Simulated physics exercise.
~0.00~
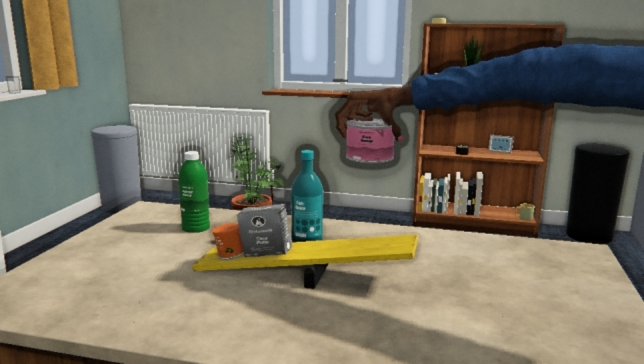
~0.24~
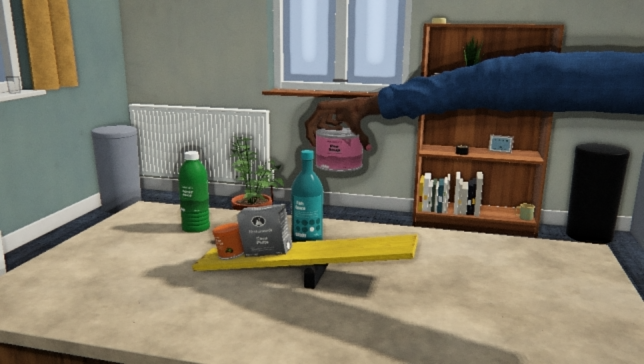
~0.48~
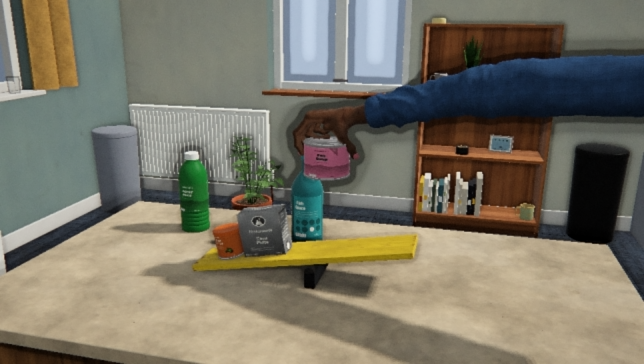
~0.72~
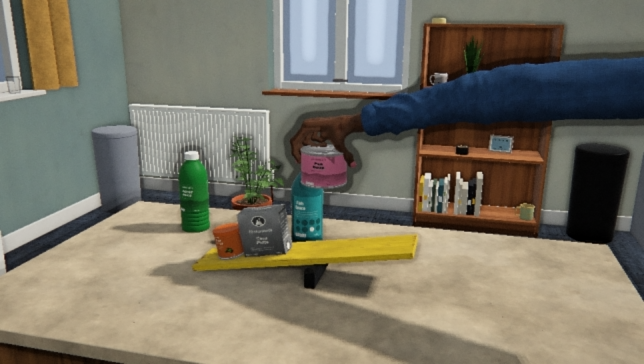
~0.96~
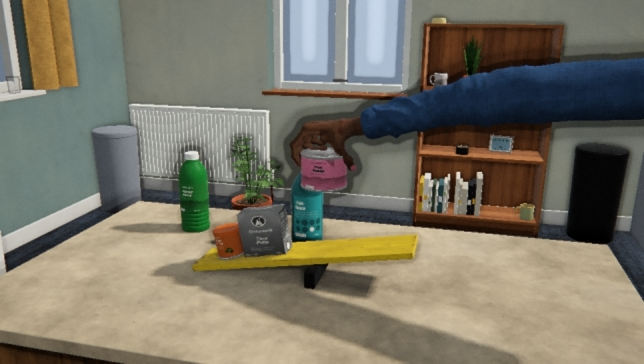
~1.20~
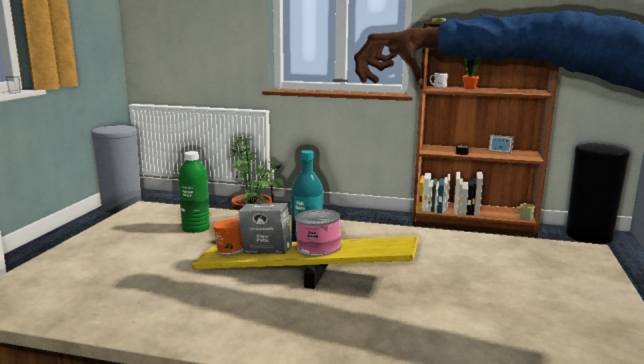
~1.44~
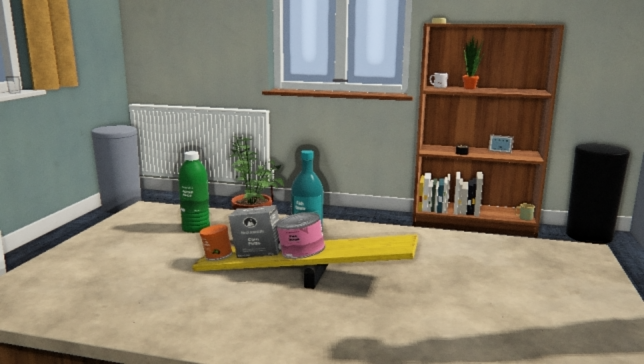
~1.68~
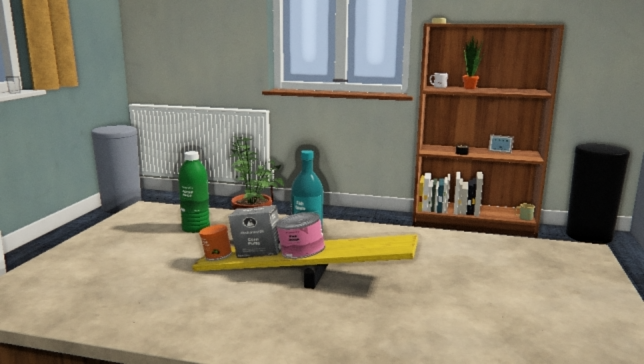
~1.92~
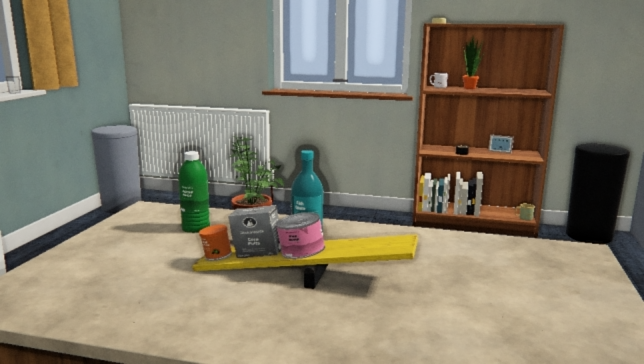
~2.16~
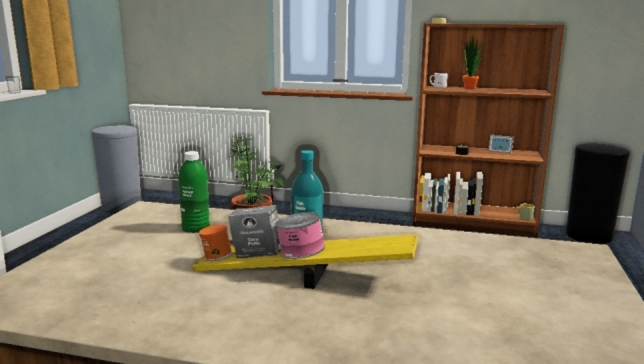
In a room with a radiator, a window and a bookshelf, a yellow plank rests on a small block on a table, its left end low beneath an orange tin and a grey packet. A green bottle and a turquoise bottle stand nearby. A hand in a blue sleeve carries a pink tub leftward and lowers it above the plank. It lets go and draws back, leaving the tub beside the packet. The three items then slide slightly left and settle, the packet leaning. The plank stays tilted, its left end still low.
